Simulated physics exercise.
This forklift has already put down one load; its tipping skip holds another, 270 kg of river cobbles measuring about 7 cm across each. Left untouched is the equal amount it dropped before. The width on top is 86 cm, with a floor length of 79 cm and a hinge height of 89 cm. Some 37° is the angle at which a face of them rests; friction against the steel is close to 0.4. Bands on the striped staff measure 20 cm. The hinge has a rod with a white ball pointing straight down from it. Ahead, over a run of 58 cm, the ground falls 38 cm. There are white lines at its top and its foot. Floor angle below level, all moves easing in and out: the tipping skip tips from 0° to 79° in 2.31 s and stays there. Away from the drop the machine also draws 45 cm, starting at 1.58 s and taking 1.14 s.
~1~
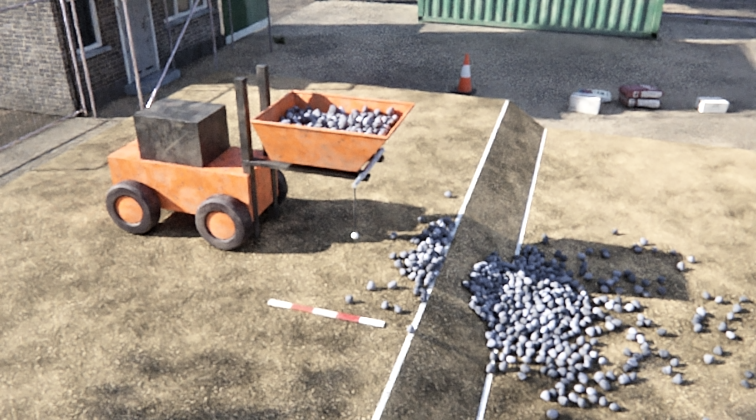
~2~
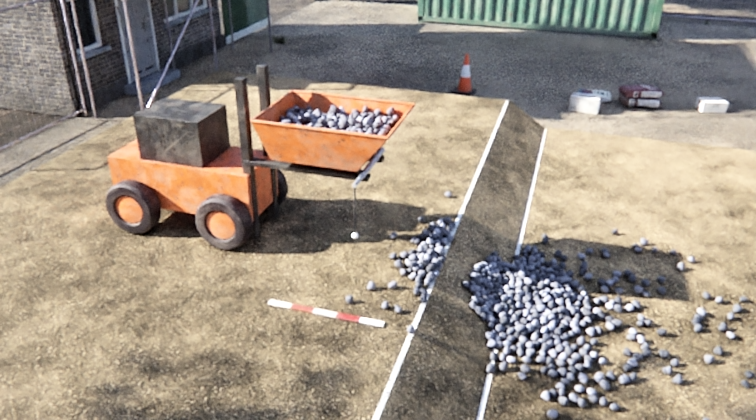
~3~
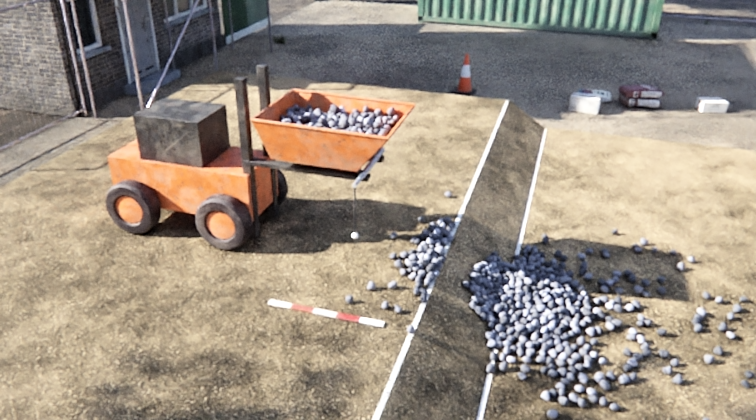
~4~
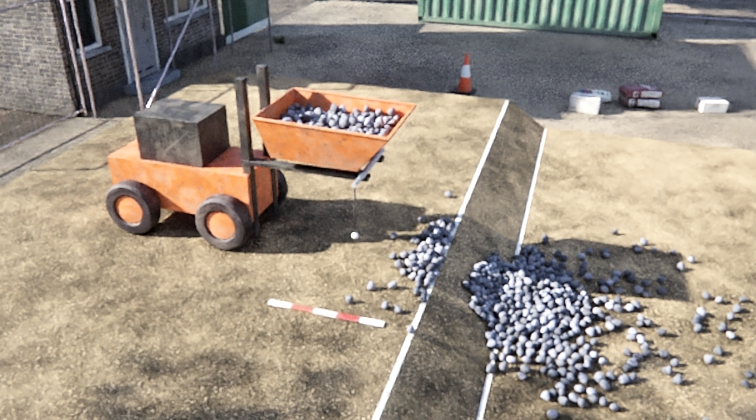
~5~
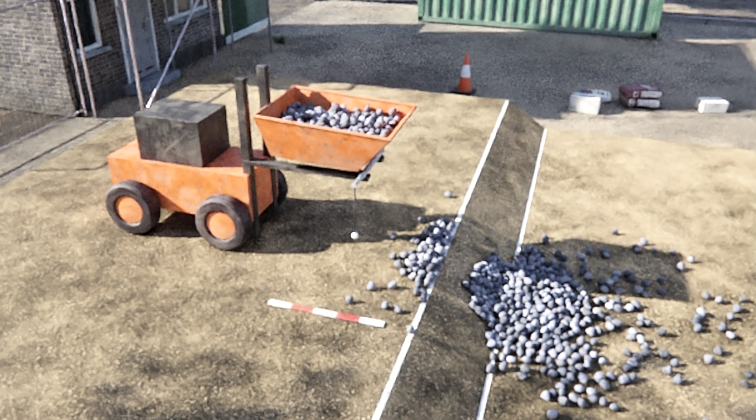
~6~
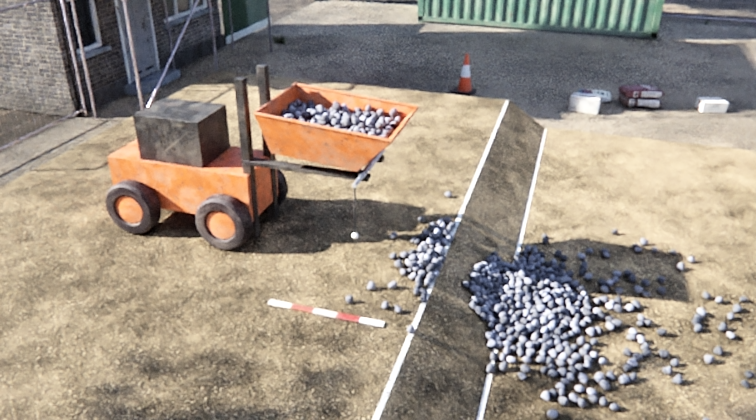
An orange forklift stands almost still while its skip full of grey stones tilts slightly.
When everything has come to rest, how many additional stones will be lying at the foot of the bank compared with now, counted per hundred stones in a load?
About 33 more per hundred stones in a load.
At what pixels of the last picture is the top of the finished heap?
Around (418, 243).
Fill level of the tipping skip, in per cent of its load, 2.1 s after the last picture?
About 15 per cent.
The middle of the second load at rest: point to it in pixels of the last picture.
Around (478, 279).
Then, 1.4 s after the last picture the floor is at 67°; in per cent of one load, 98 in the tipping skip, 31 on the top or the slope, 71 at the foot of the bank; the foremost stones are at (741, 342).
Then, 2.1 s after the last picture the floor is at 79°; in per cent of one load, 14 in the tipping skip, 103 on the top or the slope, 83 at the foot of the bank; the foremost stones are at (741, 342).
Then, 2.8 s after the last picture the floor is at 79°; in per cent of one load, 0 in the tipping skip, 97 on the top or the slope, 103 at the foot of the bank; the foremost stones are at (741, 342).
Then, 5.2 s after the last picture the floor is at 79°; in per cent of one load, 0 in the tipping skip, 96 on the top or the slope, 104 at the foot of the bank; the foremost stones are at (741, 342). Net gain at the foot of the bank, 33.
